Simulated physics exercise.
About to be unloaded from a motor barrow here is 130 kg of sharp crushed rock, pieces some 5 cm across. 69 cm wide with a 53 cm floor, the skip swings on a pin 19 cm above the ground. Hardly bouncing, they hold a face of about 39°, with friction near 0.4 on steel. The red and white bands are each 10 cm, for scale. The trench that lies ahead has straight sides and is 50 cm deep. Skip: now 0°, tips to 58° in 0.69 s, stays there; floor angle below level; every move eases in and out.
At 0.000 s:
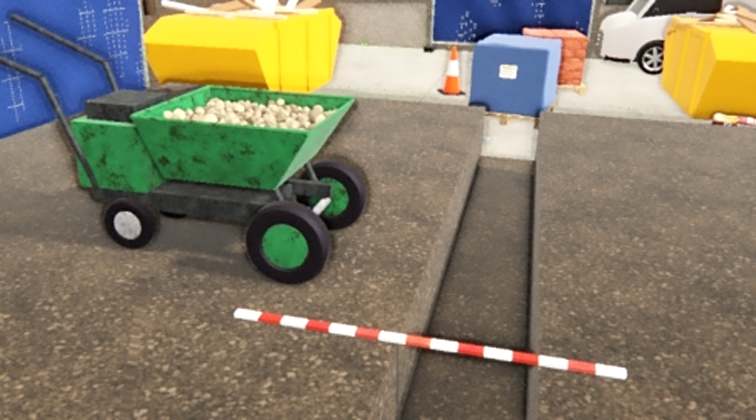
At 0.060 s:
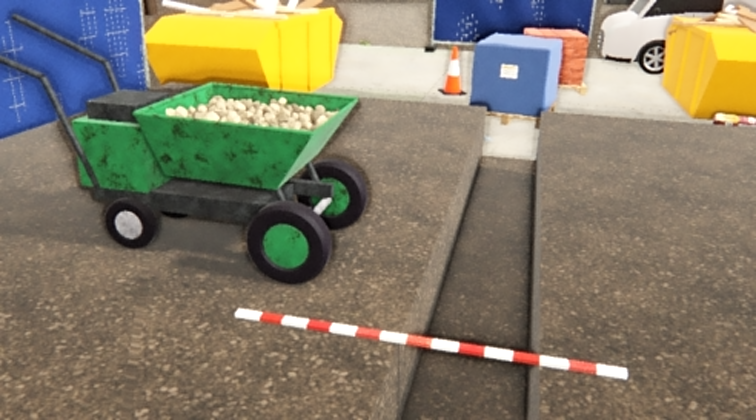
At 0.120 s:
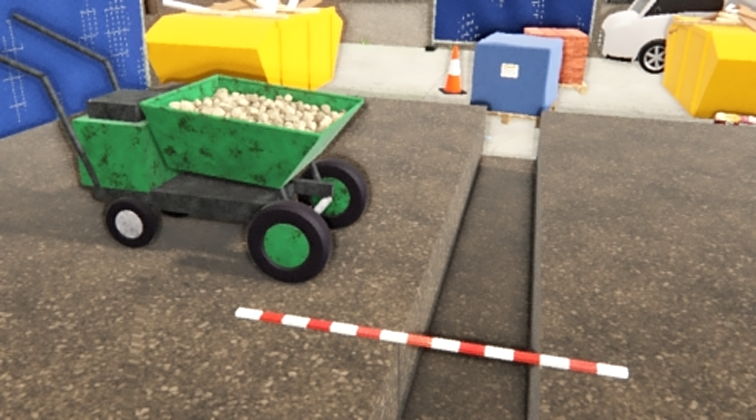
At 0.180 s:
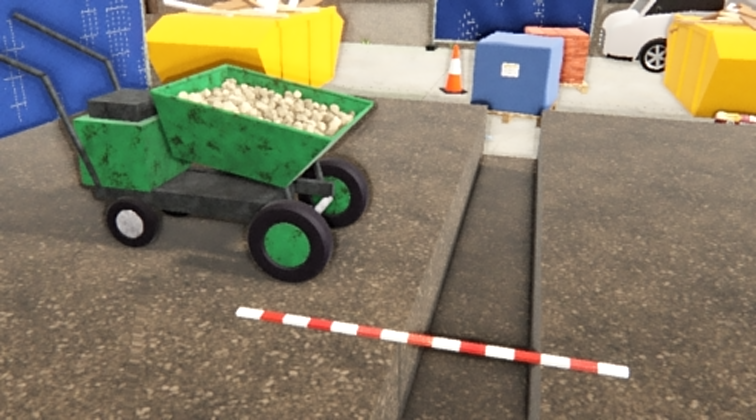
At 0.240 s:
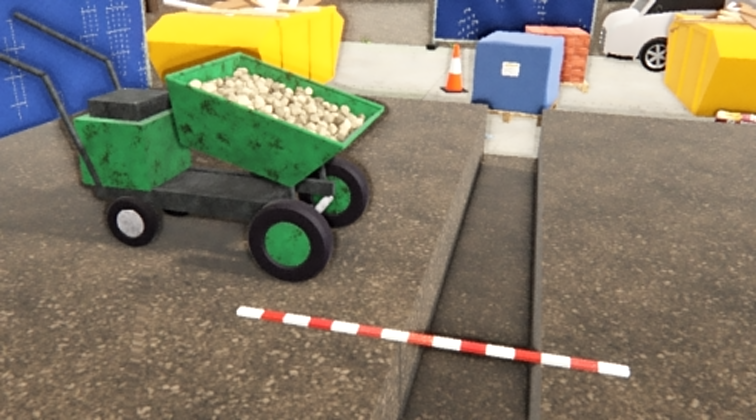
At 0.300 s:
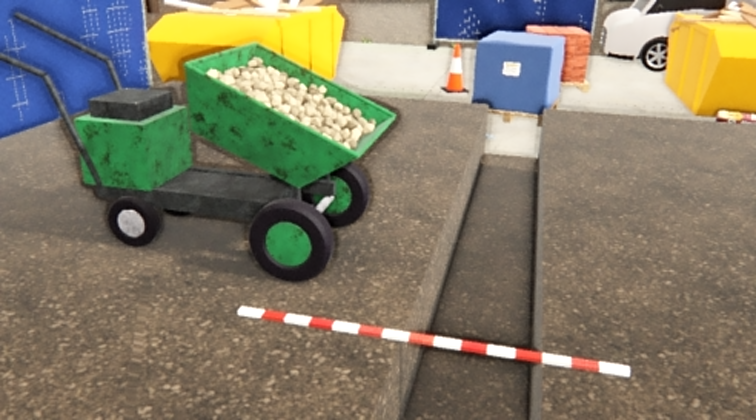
On a construction yard beside a straight-sided trench with a red and white banded pole across it, a green motor barrow stands still while its skip, loaded with pale stones, gradually tilts forward to the right, its rear rising.
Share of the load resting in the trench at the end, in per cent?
34 per cent.
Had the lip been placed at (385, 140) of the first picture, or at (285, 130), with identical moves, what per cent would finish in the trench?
Near 25 then near 25 percent.
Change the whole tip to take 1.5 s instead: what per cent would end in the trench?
In that case, around 15%.
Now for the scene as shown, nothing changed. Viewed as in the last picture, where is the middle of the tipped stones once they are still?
About (488, 364).
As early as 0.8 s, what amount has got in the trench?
Some 5 per cent.
After 0.5 s the floor is at 49°; 100 % in the skip; the foremost stones are at (388, 176).
After 0.8 s the floor is at 58°; 96 % in the skip, 1 % short of the trench, 3 % in the trench; the foremost stones are at (459, 232).
After 1.1 s the floor is at 58°; 74 % in the skip, 1 % short of the trench, 25 % in the trench; the foremost stones are at (527, 369).
After 3.1 s the floor is at 58°; 66 % in the skip, 34 % in the trench; the foremost stones are at (526, 376).
